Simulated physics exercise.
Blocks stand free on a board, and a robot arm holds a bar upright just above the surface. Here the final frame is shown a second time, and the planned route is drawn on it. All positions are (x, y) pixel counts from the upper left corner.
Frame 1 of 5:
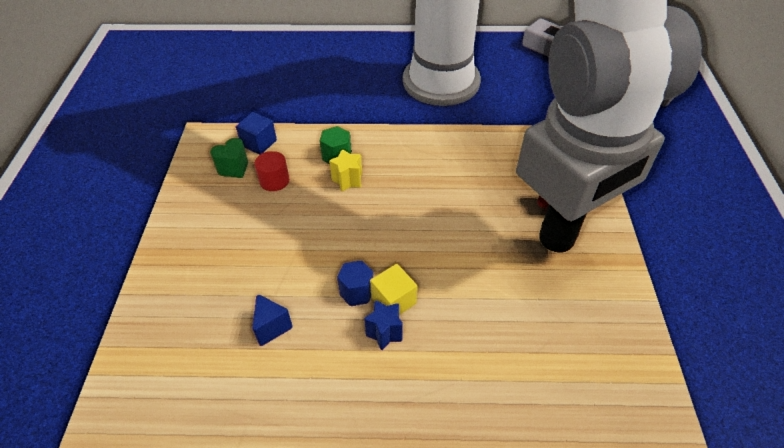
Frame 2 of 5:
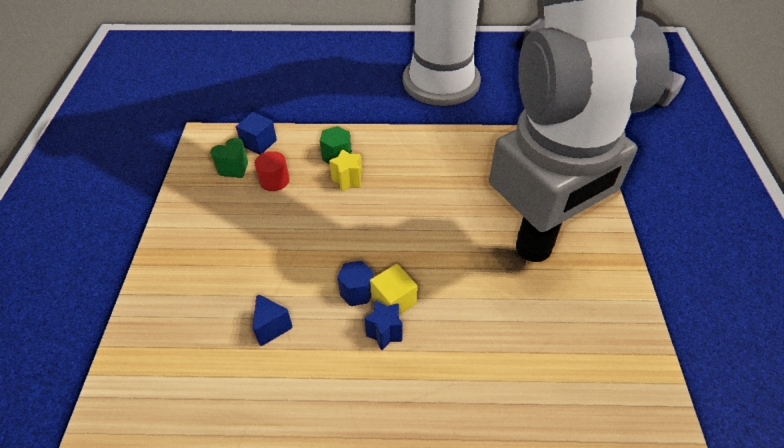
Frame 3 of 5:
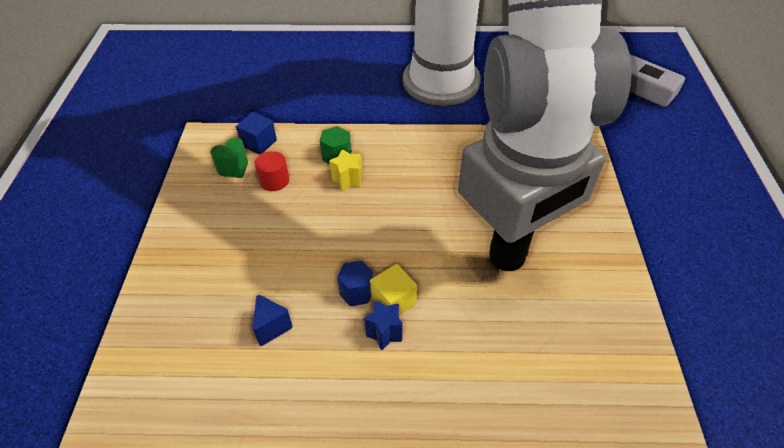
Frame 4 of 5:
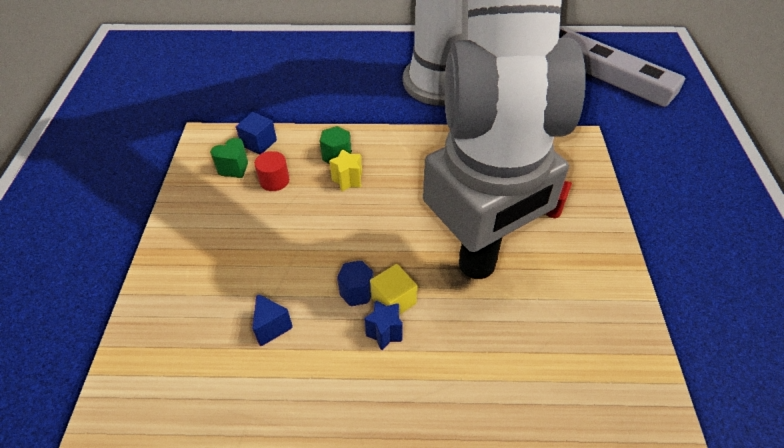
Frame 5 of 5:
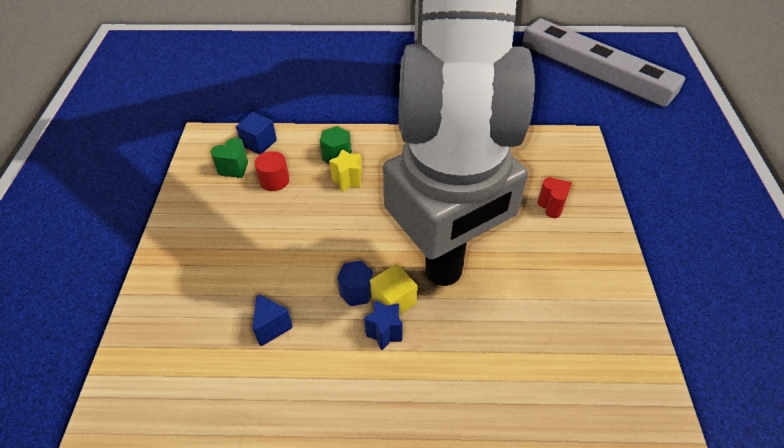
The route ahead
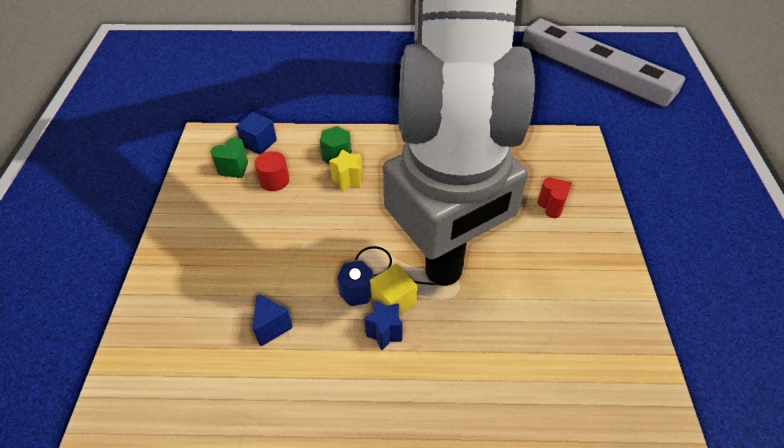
The robot arm moved its upright black bar left and slightly toward the viewer, nearing the yellow block clustered with two blue ones, while all the colored blocks on the wooden board stayed still.
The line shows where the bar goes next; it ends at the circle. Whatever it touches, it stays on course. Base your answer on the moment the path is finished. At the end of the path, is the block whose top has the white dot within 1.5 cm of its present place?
In short: Yes.
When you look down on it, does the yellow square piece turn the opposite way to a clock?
Going by the path, yes.
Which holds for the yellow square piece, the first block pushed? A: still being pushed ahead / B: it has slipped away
The correct letter is B.
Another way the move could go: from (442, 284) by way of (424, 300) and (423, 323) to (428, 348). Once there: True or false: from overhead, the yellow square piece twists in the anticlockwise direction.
That statement is not accurate.
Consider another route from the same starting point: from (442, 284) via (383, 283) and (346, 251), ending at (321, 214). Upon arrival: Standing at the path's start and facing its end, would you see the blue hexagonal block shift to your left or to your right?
Facing from start to end, it shifts left.
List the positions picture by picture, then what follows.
Bar tip at (556, 239); block tops, blue hexagonal block at (355, 274); blue star-shaped block at (384, 316); yellow square piece at (394, 283), in the first frame.
Bar at (533, 249); blocks unchanged, in the second frame.
Bar at (507, 258); blocks unchanged, in the third frame.
Bar at (477, 265); blocks unchanged, in the fourth frame.
Bar at (443, 271); blue hexagonal block at (355, 274); blue star-shaped block at (384, 316); yellow square piece at (394, 283), in the fifth frame.
Path on the board, from (442, 284) by way of (416, 282) and (393, 274) to (374, 261); the dot is on the blue hexagonal block.
The first path, step by step. Halfway along, bar at (404, 266); blue hexagonal block at (352, 274); yellow square piece at (383, 285), turned 25° anticlockwise.
At the end, bar at (373, 248); blue hexagonal block at (351, 274); blue star-shaped block in place; yellow square piece at (382, 285), turned 25° anticlockwise.
